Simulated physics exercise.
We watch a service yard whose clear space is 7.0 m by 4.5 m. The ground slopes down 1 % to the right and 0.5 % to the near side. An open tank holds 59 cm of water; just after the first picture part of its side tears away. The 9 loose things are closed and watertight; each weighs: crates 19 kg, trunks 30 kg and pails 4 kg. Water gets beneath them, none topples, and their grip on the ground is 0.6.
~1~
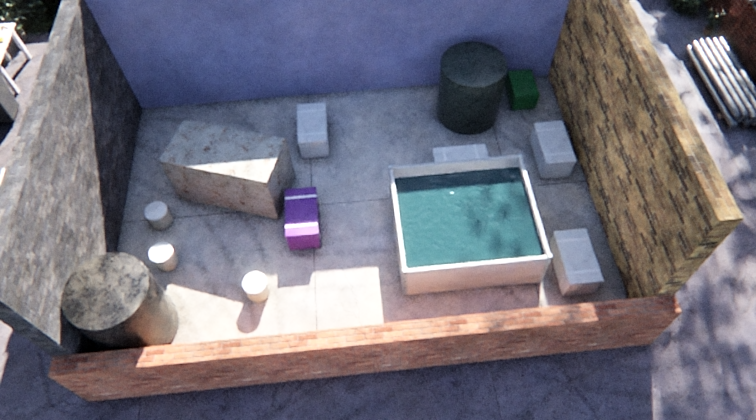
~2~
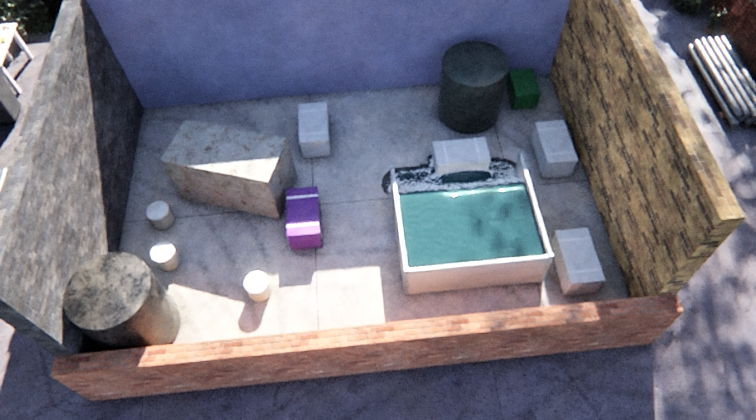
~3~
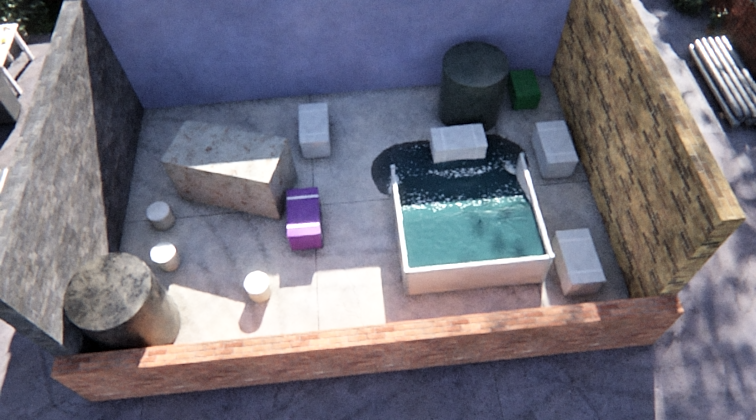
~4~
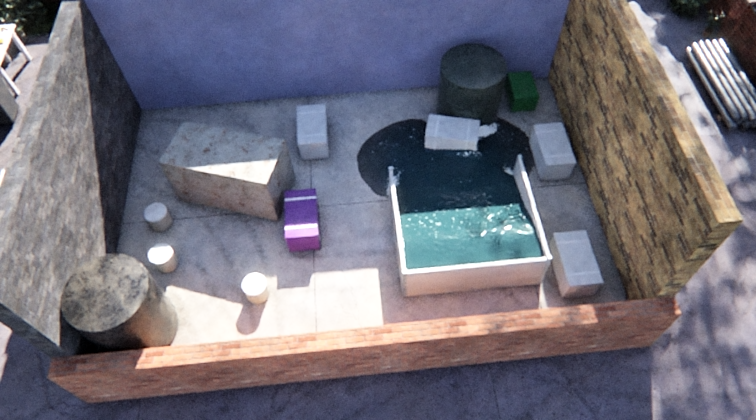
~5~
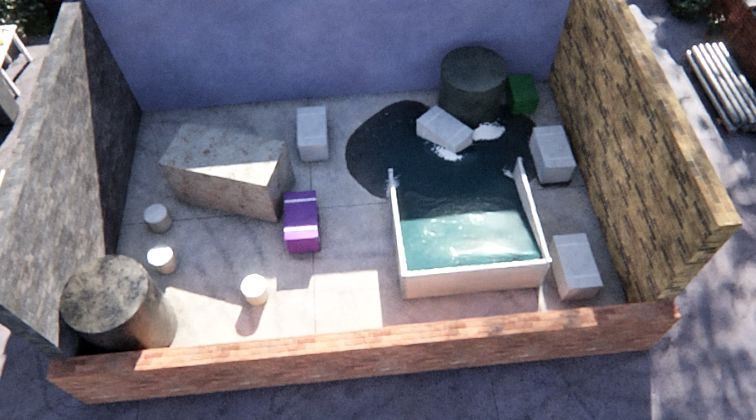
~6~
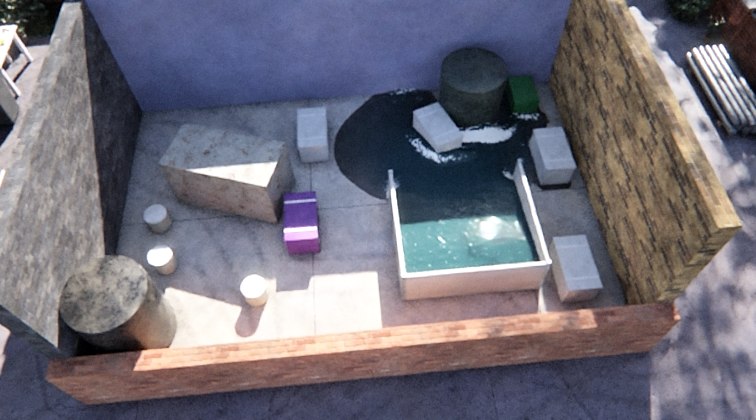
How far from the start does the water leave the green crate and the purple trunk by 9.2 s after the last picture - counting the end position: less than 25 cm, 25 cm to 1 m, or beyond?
Green crate travels far, purple trunk stays put.
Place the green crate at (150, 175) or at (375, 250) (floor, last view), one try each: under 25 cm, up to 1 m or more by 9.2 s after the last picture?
In that order: It ends far away; it stays put.
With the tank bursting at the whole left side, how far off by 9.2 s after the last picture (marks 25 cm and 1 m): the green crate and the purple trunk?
In that case the green crate holds its place, the purple trunk ends far away.
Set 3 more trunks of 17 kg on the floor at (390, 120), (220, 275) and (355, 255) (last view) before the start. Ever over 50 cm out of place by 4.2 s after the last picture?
In that order: Past it, under, short of it.
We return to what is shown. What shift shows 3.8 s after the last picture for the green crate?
About 200 cm.
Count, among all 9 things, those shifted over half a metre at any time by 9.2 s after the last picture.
That makes 7.
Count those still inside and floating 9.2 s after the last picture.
I count 5.
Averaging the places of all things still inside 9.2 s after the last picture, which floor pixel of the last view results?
Around (368, 226).
Then, 1.2 s after the last picture the green crate is near (521, 78), 0.1 m from its start, afloat; the purple trunk is near (300, 215), 0.0 m from its start, aground; 2 afloat.
Then, 3.8 s after the last picture the green crate is near (557, 182), 2.0 m from its start, afloat; the purple trunk is near (300, 215), 0.0 m from its start, aground; 4 afloat.
Then, 6.2 s after the last picture the green crate is near (544, 197), 2.2 m from its start, afloat; the purple trunk is near (300, 215), 0.0 m from its start, aground; 4 afloat.
Then, 9.2 s after the last picture the green crate is near (548, 195), 2.1 m from its start, afloat; the purple trunk is near (300, 215), 0.0 m from its start, aground; 5 afloat.
